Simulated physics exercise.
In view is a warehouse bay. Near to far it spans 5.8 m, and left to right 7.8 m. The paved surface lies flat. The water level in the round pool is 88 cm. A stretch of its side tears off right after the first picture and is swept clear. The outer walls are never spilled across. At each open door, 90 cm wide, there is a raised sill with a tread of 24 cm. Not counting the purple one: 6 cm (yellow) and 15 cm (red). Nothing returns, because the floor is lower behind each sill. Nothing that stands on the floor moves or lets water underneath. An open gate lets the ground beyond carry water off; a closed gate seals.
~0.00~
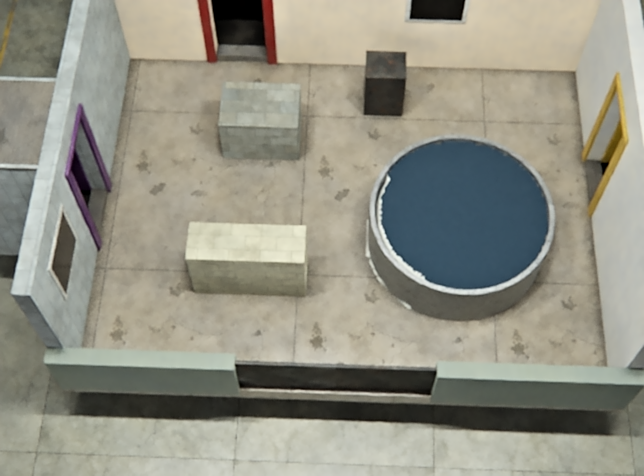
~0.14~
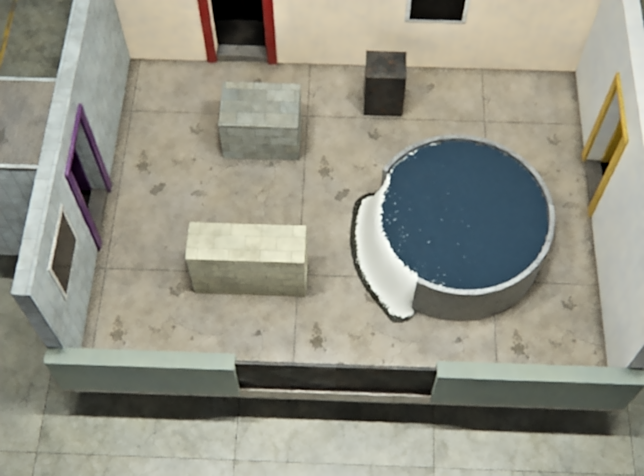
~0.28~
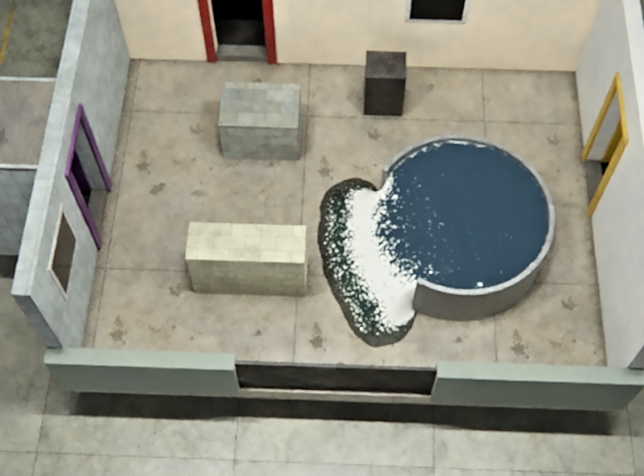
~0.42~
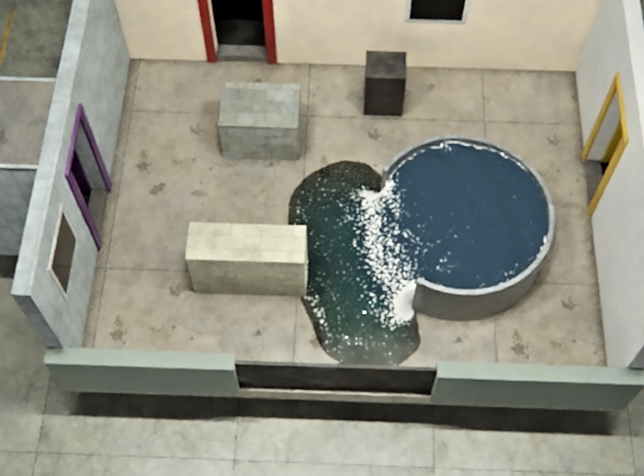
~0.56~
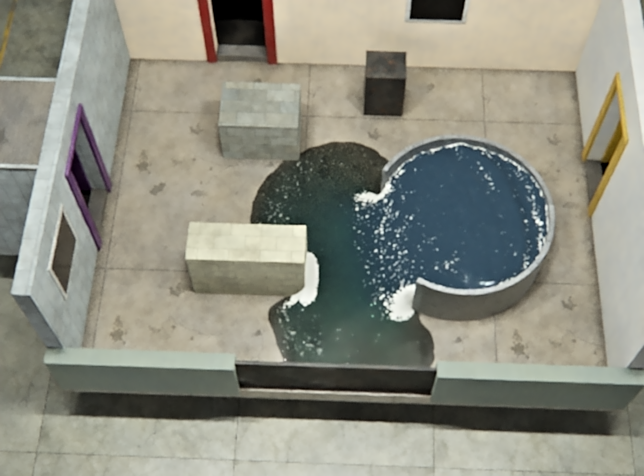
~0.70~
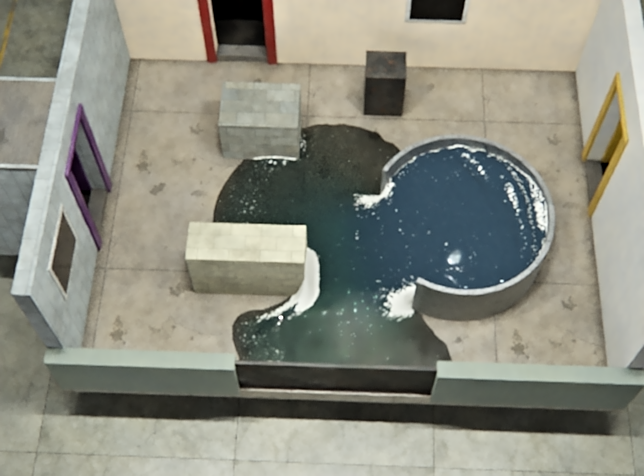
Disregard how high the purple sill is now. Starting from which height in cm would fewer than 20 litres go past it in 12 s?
From roughly 33 cm upwards.
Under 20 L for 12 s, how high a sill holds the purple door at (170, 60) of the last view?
It needs about 31 cm.
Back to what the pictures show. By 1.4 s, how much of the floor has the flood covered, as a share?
45 %.
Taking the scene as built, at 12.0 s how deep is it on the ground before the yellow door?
Some 16.0 centimetres.
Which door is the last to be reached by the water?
The yellow door comes last.
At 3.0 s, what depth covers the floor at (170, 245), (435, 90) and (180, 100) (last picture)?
In that order: 15, 0 and 3 cm.
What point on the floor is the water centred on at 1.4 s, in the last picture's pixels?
Look at about (376, 256) in the last view.
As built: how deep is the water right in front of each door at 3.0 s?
Reading in centimetres: Purple = 35, yellow = 0, red = 2.
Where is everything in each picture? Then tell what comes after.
In the first frame, still water, 88 cm deep, in the round pool at (461, 214); the purple door at (90, 184) is dry.
In the second frame, the gap is at (375, 249), the front 0.3 m out at (393, 316); the back of the round pool holds 88 cm.
In the third frame, the front is at (361, 333), 0.9 m from the gap at (375, 250); 2.0 m2 of floor is wet, 88 cm left at the back.
In the fourth frame, the gap is at (375, 252), the front 1.4 m out at (324, 343); the back of the round pool holds 88 cm.
In the fifth frame, the gap is at (375, 252), the front 2.0 m out at a hidden place; the back of the round pool holds 85 cm.
In the sixth frame, water pours out at (375, 252) and has run 2.6 m, to a hidden place; about 7 cm deep outside, 76 cm at the back; 1.9 m in a straight line remain to the purple door at (90, 184).
After 1.4 s water covers 45 % of the floor, deepest (58 cm) near (316, 267); 18 cm at the purple door, 5 litres in over its 12 cm sill.
After 3.0 s water covers 60 % of the floor, deepest (44 cm) near (141, 201); 35 cm at the purple door, 251 litres in over its 12 cm sill.
After 12.0 s water covers 100 % of the floor, deepest (18 cm) near (544, 224); 10 cm at the purple door, 407 litres in over its 12 cm sill.
At the purple door as built, the water arrived by 1.2 s and peaked near 39 cm at 2.8 s.
With a sill of 30.5 cm, 36 litres would have come in within the 12 s; with 35.5 cm, 7 litres. So under 20 litres takes about 33 cm.
